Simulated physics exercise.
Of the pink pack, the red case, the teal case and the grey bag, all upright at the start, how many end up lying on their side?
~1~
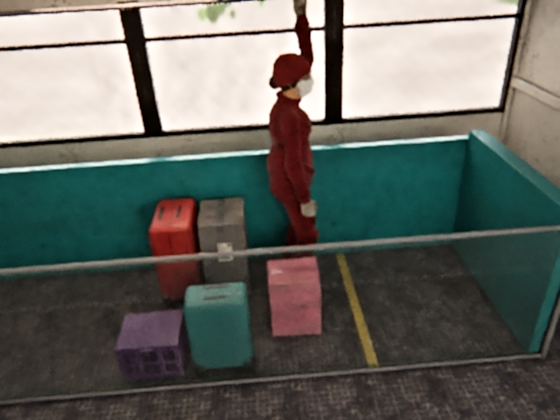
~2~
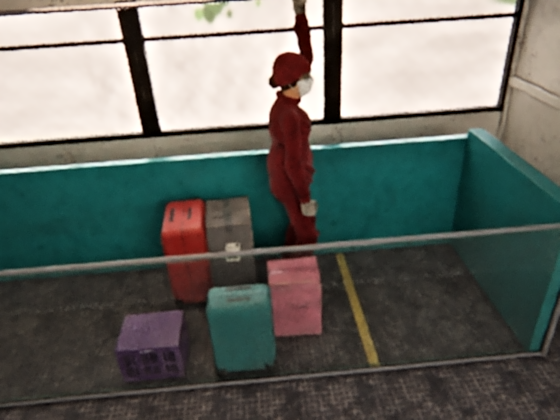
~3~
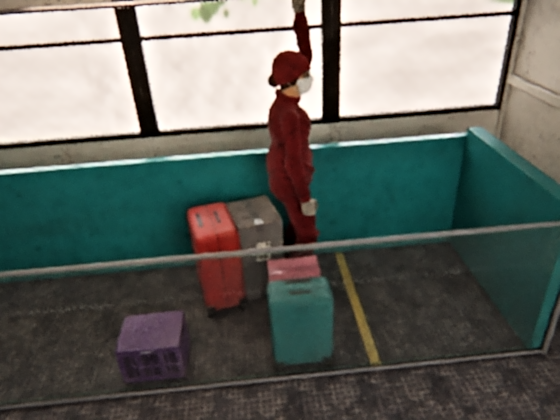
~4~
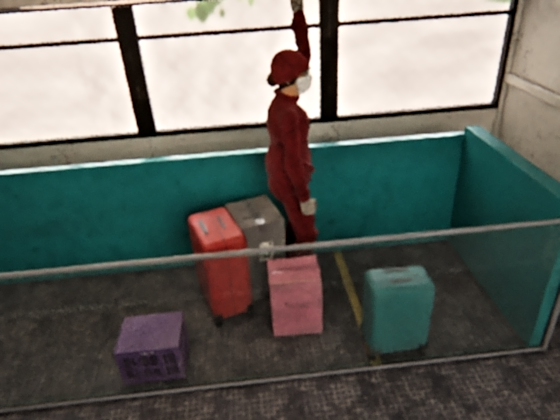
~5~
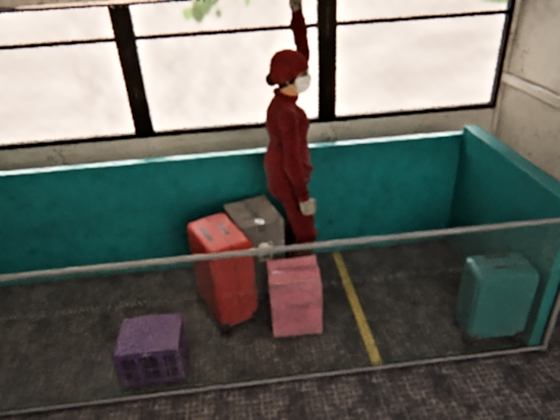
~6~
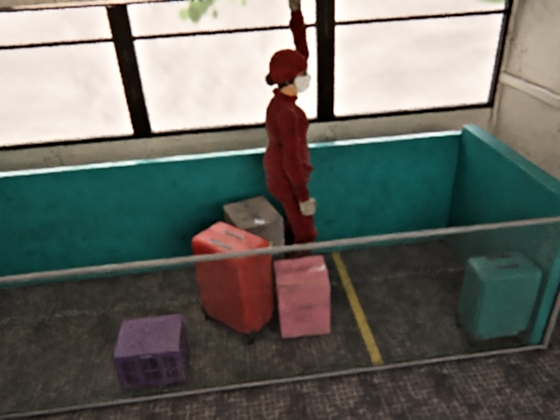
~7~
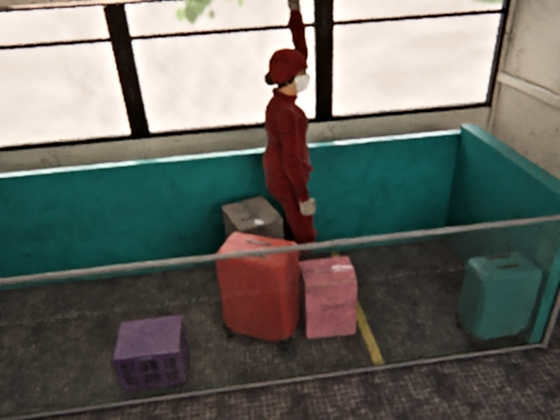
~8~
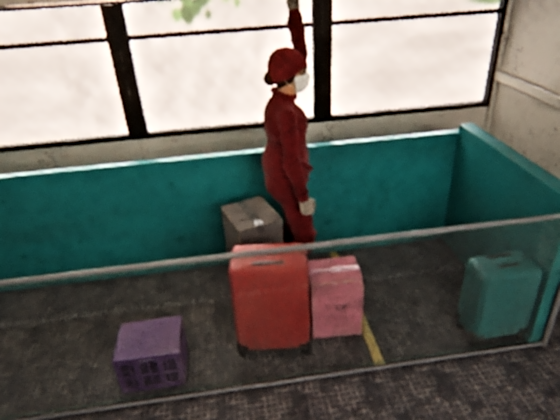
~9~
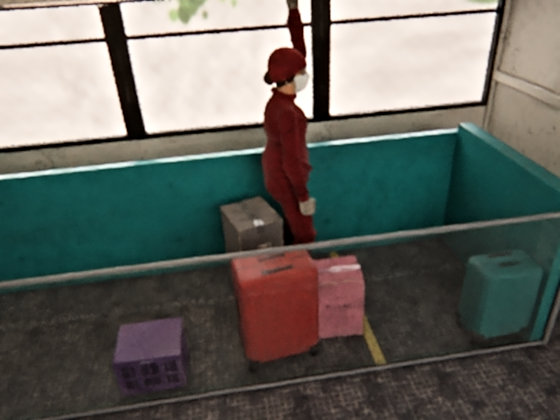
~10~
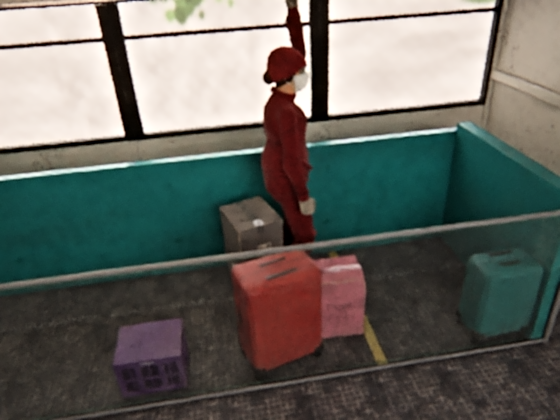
None of them end up on their side. The pink pack, red case, teal case and grey bag are all still upright at the end.
